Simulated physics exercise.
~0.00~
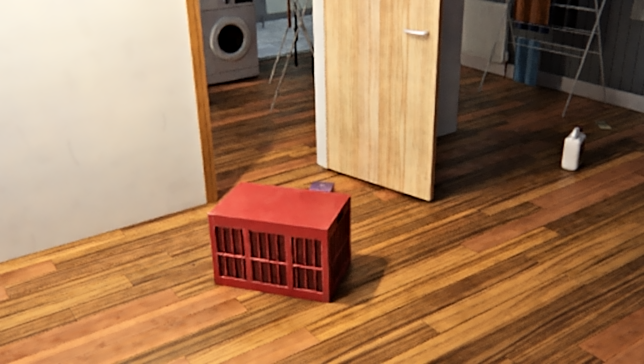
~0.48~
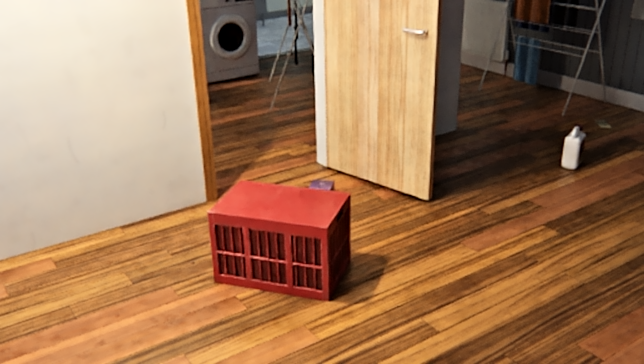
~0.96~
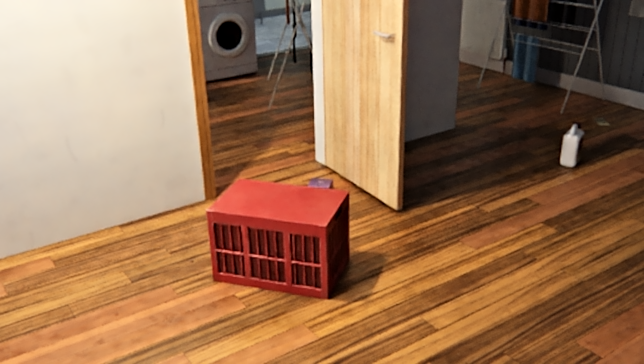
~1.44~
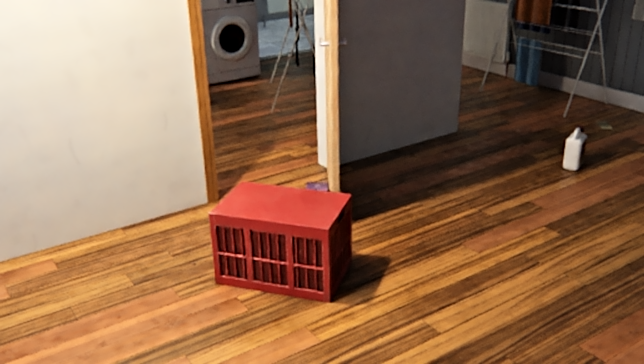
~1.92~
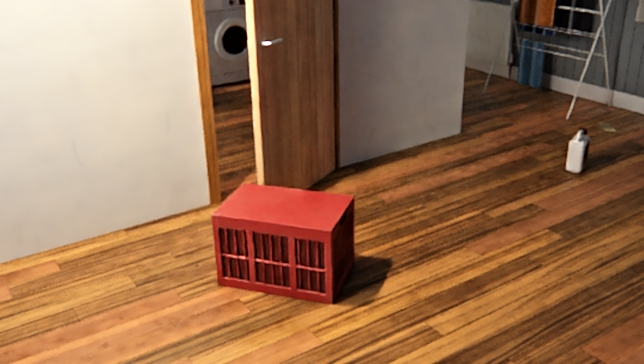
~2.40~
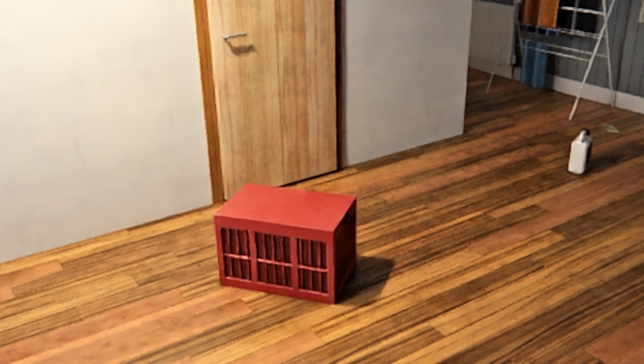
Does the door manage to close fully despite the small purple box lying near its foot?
Yes, the door swings all the way across and ends shut in the doorway.
